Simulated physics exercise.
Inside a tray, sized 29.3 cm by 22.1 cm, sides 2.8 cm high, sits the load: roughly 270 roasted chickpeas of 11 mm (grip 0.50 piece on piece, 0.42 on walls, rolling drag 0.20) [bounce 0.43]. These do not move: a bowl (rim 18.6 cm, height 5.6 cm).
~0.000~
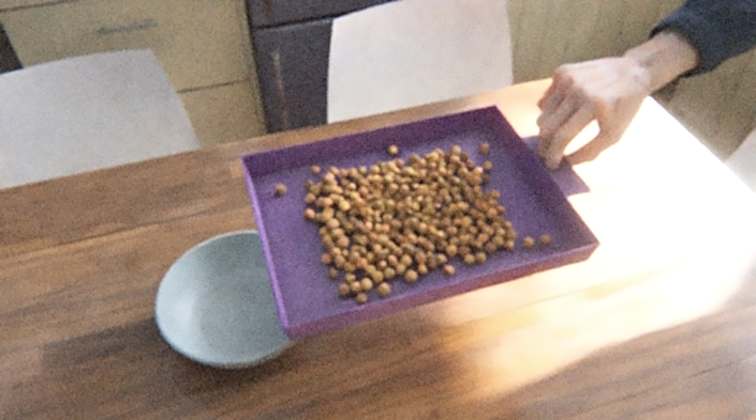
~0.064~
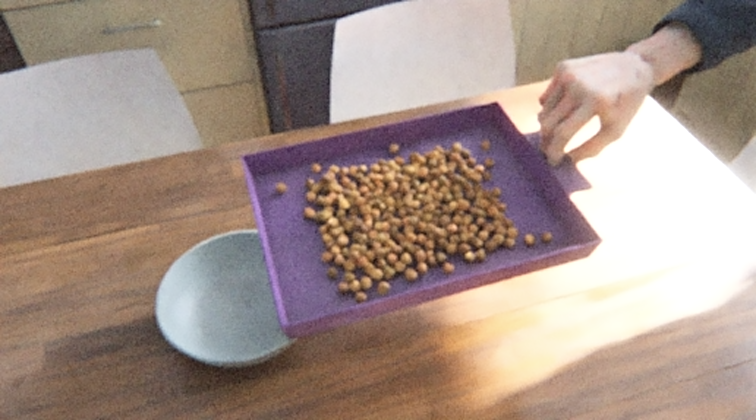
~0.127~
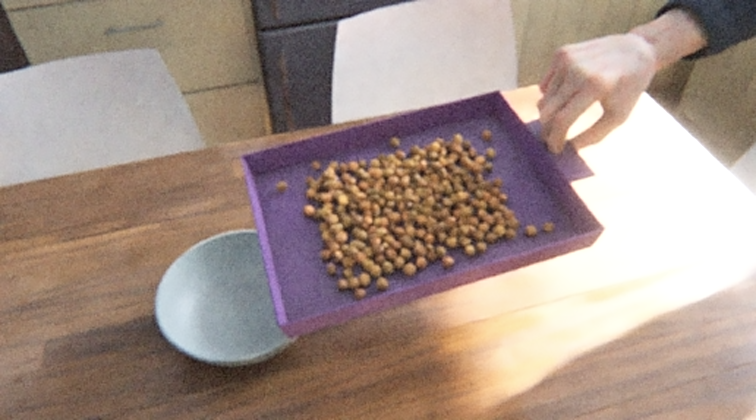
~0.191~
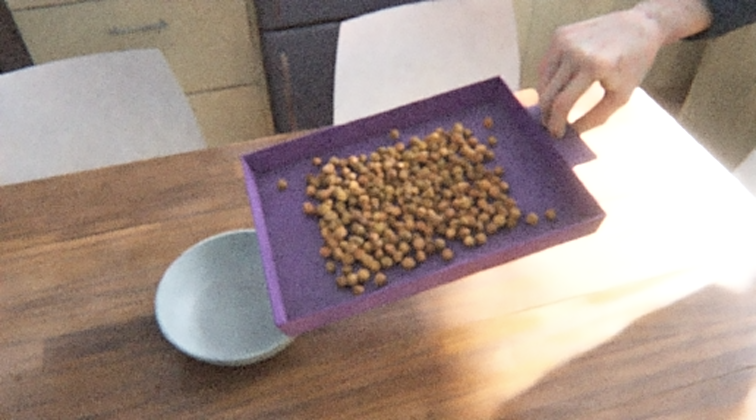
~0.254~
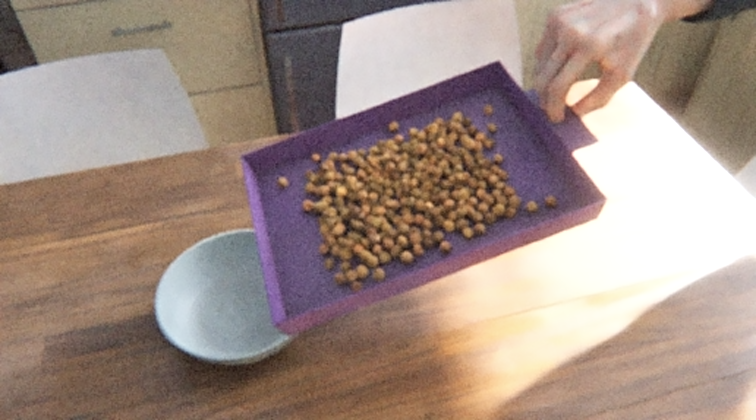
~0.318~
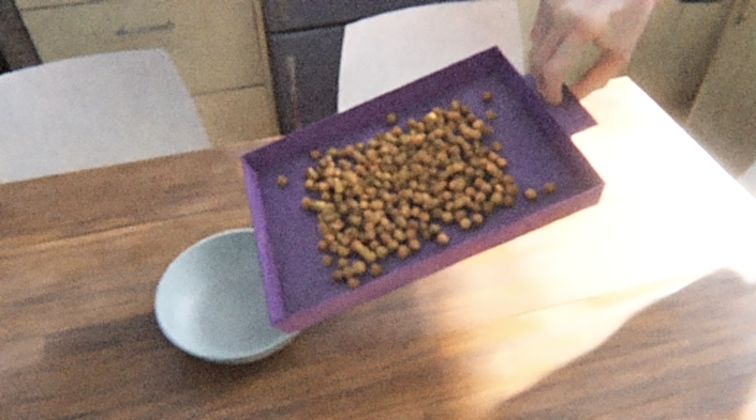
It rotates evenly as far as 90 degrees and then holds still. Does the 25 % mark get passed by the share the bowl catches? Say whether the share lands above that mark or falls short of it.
The share lands above the mark.
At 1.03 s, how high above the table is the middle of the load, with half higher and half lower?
Around 24 cm.
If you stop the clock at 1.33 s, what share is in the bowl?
Near 0 per cent so far.
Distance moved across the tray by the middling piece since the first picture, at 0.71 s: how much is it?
I'd put it at about 7 cm.
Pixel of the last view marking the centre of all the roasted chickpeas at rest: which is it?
Centre at rest: Approx. (243, 328) px.
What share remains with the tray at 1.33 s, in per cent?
I'd say around 100 in a hundred.
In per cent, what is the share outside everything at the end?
About 25%.
Then, at 0.71 s, tilt 43 degrees; tray 100 %; middle of all pieces on or above the table near (320, 192).
Then, at 1.03 s, tilt 65 degrees; tray 100 %; middle of all pieces on or above the table near (293, 191).
After 1.33 s, tilt 85 degrees; tray 100 %; middle of all pieces on or above the table near (270, 191).
Then, at 1.62 s, tilt 90 degrees; tray 70 %, in the air 30 %; middle of all pieces on or above the table near (252, 210).
By 3.2 s all is still; tray 20 %, outside 25 %, bowl 55 %.
